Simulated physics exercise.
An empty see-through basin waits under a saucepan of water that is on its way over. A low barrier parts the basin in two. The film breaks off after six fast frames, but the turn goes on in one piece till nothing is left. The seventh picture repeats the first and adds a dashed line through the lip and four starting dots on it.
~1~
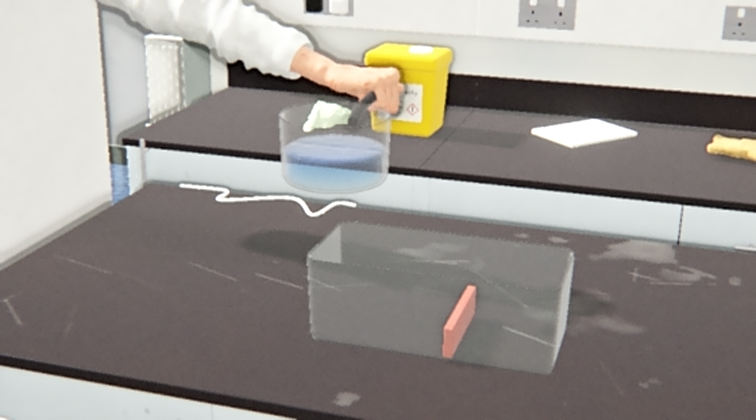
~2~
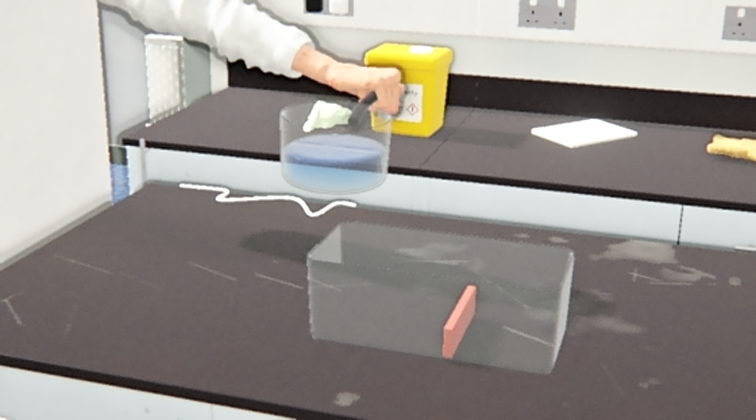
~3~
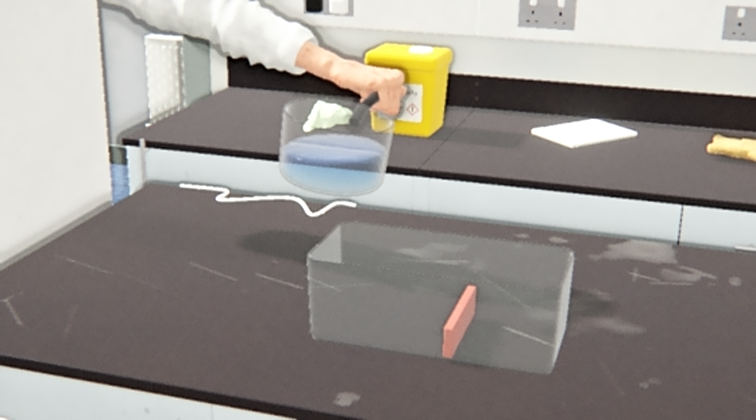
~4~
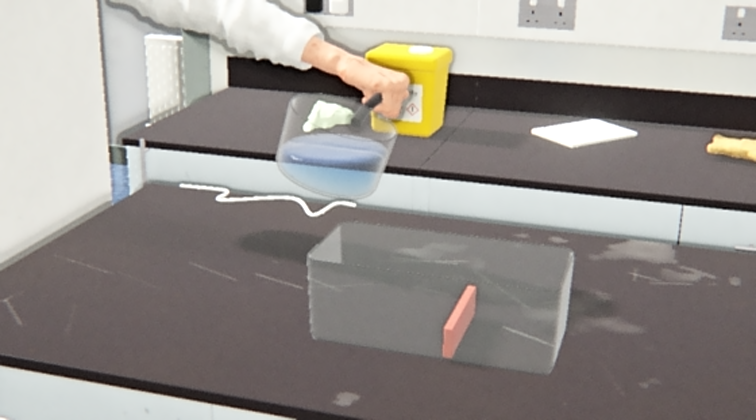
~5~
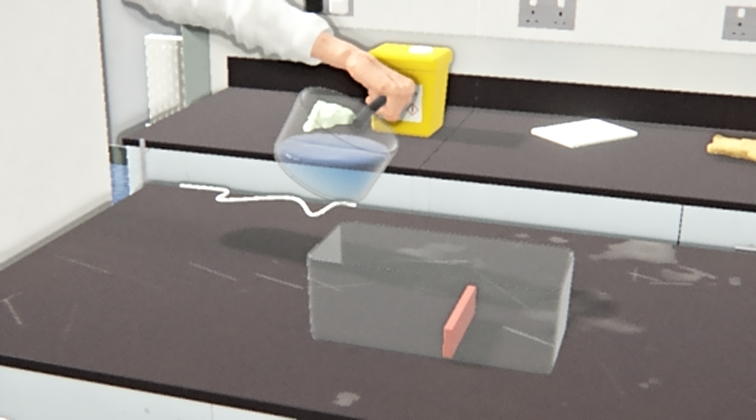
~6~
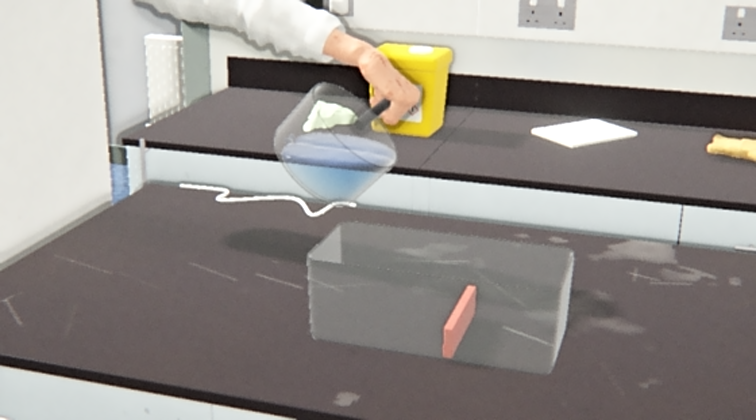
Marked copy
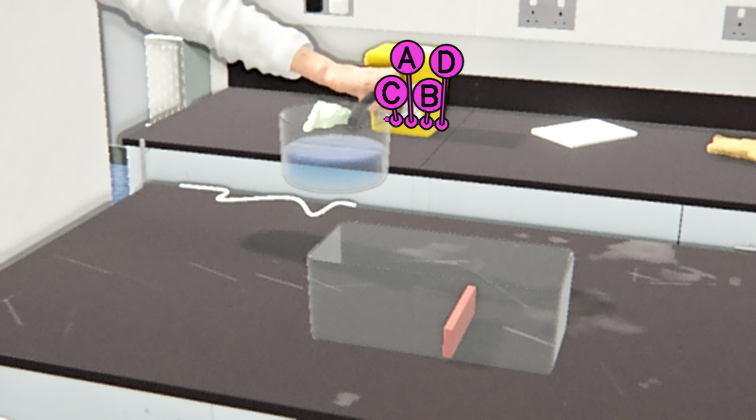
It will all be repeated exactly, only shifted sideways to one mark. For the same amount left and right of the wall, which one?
Dot B does it best.
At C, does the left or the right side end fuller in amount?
More ends on the left.
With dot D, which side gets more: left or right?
The right one.
On the marked copy, A at (411, 121); B at (426, 122); C at (396, 119); D at (441, 124).
Choosing A, about 83 % ends left of the wall and 17 % right of it.
Choosing B, about 54 % ends left of the wall and 46 % right of it.
Choosing C, about 96 % ends left of the wall and 4 % right of it.
Choosing D, about 26 % ends left of the wall and 74 % right of it.
